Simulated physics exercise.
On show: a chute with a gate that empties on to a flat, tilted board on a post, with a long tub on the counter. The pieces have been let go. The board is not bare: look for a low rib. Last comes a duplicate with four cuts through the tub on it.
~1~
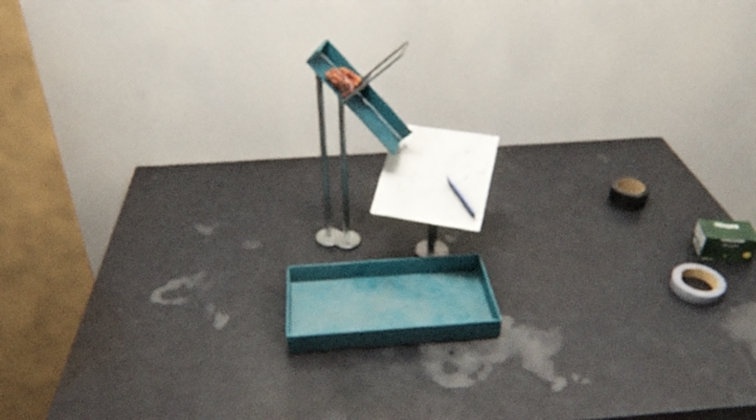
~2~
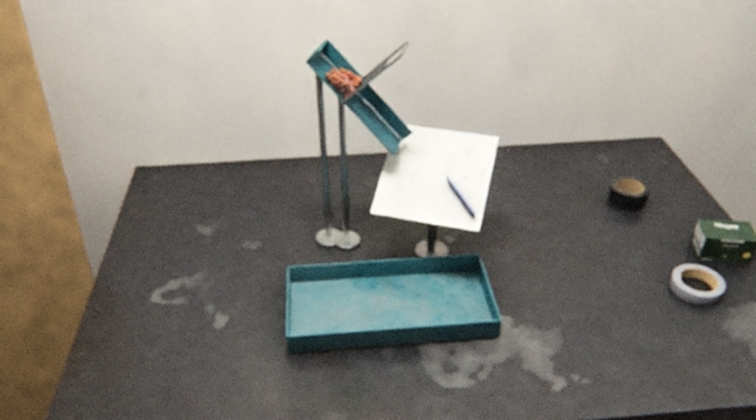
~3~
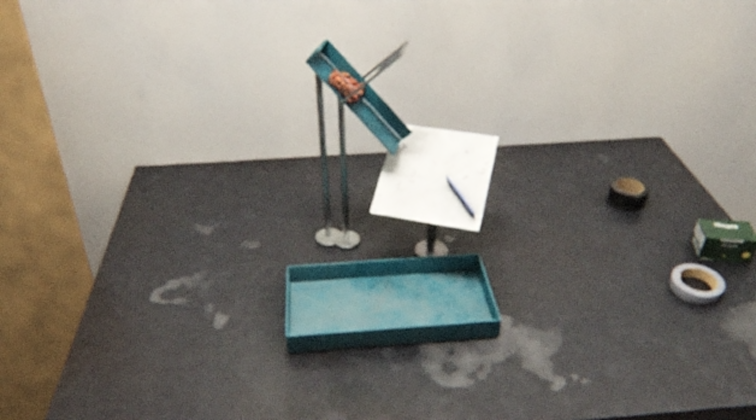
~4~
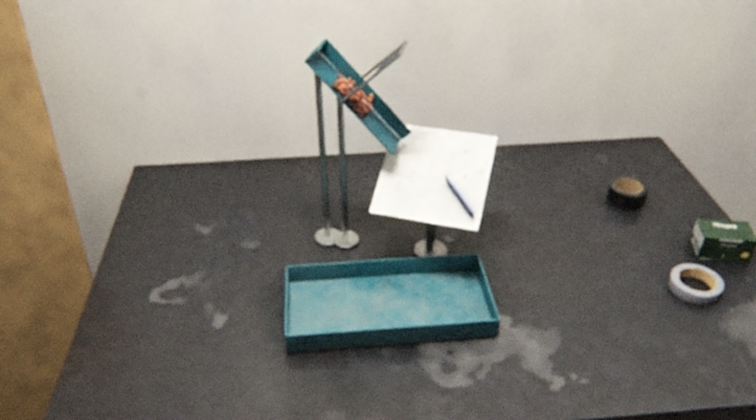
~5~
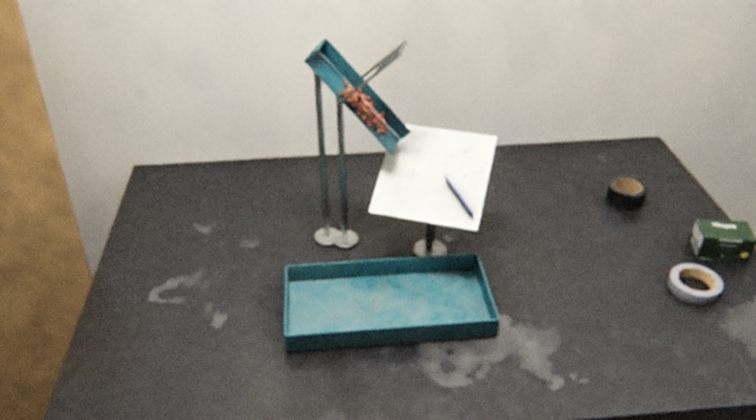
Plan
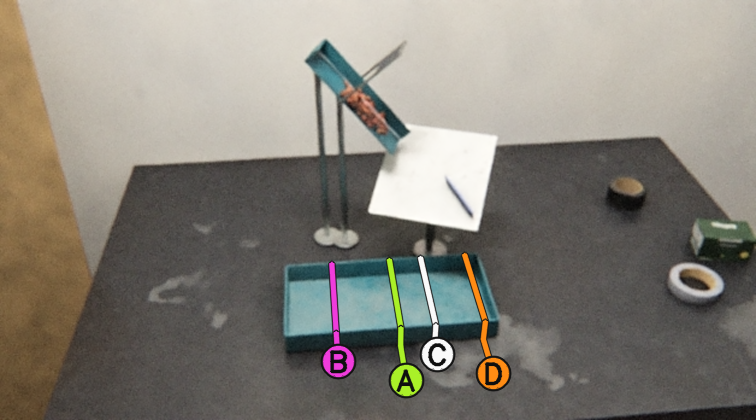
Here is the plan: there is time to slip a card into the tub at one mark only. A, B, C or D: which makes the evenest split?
C is best.
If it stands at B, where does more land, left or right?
Right.
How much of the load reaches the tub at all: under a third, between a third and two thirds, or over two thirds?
Over two thirds.
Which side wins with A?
The right side.
On the marked copy, line A crosses the front rim at (400, 327); line B crosses the front rim at (336, 332); line C crosses the front rim at (435, 324); line D crosses the front rim at (485, 320).
With A, of what is caught, a small share on the left of the divider, all but a few on the right.
With B, of what is caught, none at all on the left of the divider, the whole lot on the right.
With C, of what is caught, close to a third on the left of the divider, close to two thirds on the right.
With D, of what is caught, all but a few on the left of the divider, a small share on the right.
